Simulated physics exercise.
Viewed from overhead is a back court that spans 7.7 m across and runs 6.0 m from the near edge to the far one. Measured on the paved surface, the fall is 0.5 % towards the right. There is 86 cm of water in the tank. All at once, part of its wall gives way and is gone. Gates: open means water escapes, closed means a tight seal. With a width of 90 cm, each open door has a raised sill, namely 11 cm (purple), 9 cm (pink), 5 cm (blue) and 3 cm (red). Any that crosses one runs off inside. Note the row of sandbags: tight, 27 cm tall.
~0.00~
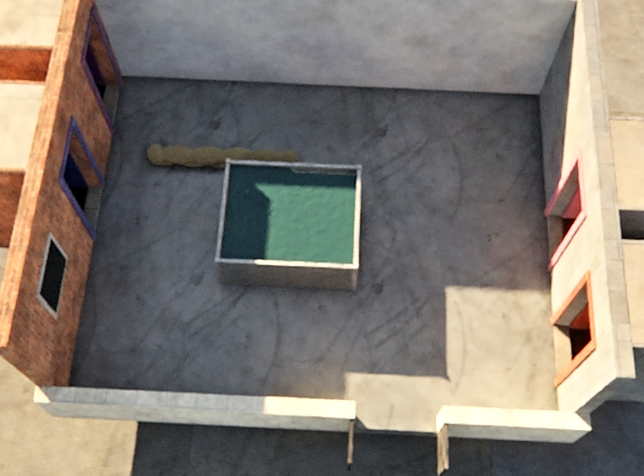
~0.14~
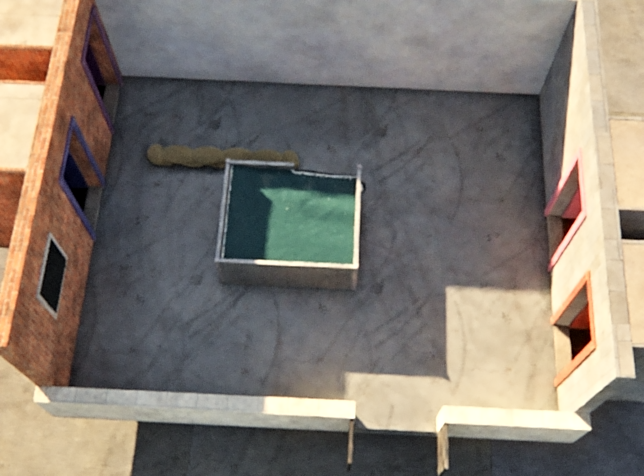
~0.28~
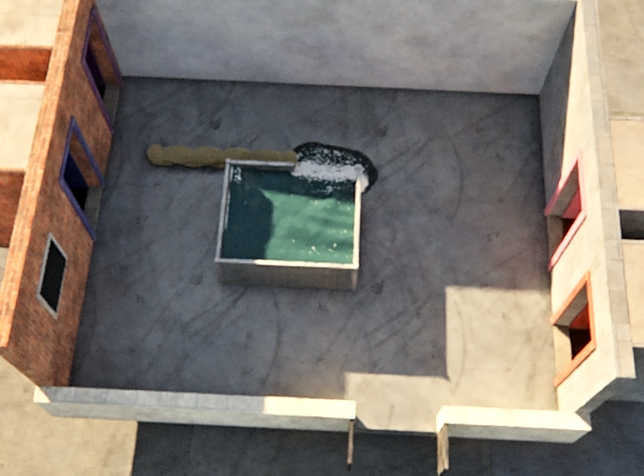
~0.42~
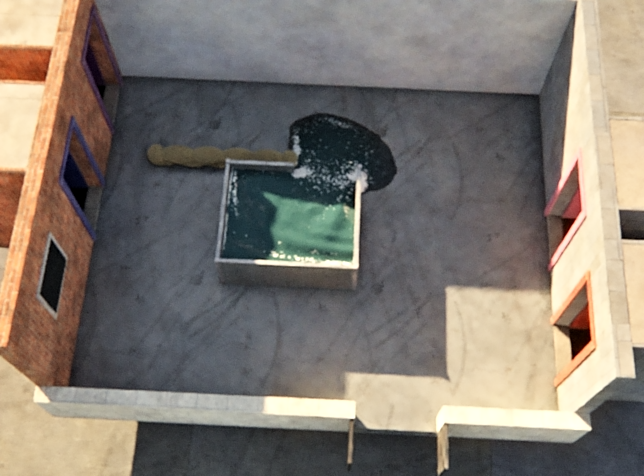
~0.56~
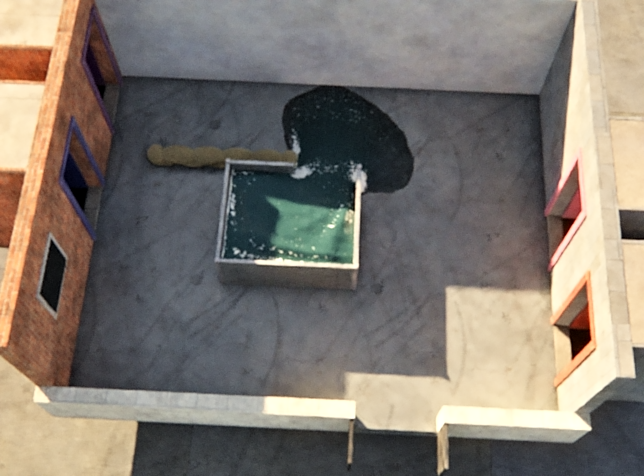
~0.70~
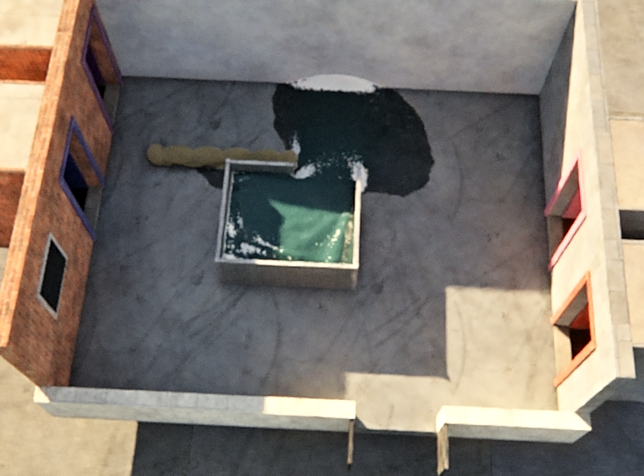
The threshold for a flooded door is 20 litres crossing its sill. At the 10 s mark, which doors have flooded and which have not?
The purple door has flooded; the pink door has not; the blue door has not; the red door has flooded.
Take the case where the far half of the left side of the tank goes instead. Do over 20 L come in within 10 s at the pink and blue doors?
Versus the limit - pink: Within, blue: Exceeded.
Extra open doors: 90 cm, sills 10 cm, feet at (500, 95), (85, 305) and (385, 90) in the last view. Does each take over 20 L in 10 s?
First doorway gets there, second falls short, third gets there.
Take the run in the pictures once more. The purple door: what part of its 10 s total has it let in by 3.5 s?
Some 45 in a hundred.
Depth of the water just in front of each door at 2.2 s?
Measured in centimetres, the purple door gives 14, the pink door 0, the blue door 3 and the red door 0.
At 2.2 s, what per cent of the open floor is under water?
Close to 30 in a hundred.
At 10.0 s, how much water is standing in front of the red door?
Some 8.0 cm.
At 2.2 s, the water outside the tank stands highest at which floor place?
Position: About (533, 98).
After 1.4 s water covers 20 % of the floor and is deepest (51 cm) near (327, 89); purple door not reached, pink door not reached, blue door not reached, red door not reached.
After 2.2 s water covers 30 % of the floor and is deepest (50 cm) near (533, 98); purple door 14 cm at the sill, 0 L in, pink door not reached, blue door 3 cm at the sill, 0 L in, red door not reached.
After 3.5 s water covers 45 % of the floor and is deepest (30 cm) near (523, 98); purple door 22 cm at the sill, 58 L in, pink door 9 cm at the sill, 0 L in, blue door 6 cm at the sill, 0 L in, red door 3 cm at the sill, 0 L in.
After 6.0 s water covers 85 % of the floor and is deepest (18 cm) near (534, 115); purple door 14 cm at the sill, 119 L in, pink door 9 cm at the sill, 1 L in, blue door 5 cm at the sill, 1 L in, red door 5 cm at the sill, 1 L in.
After 10.0 s water covers 95 % of the floor and is deepest (12 cm) near (215, 306); purple door 7 cm at the sill, 125 L in, pink door 6 cm at the sill, 2 L in, blue door 3 cm at the sill, 1 L in, red door 8 cm at the sill, 49 L in.
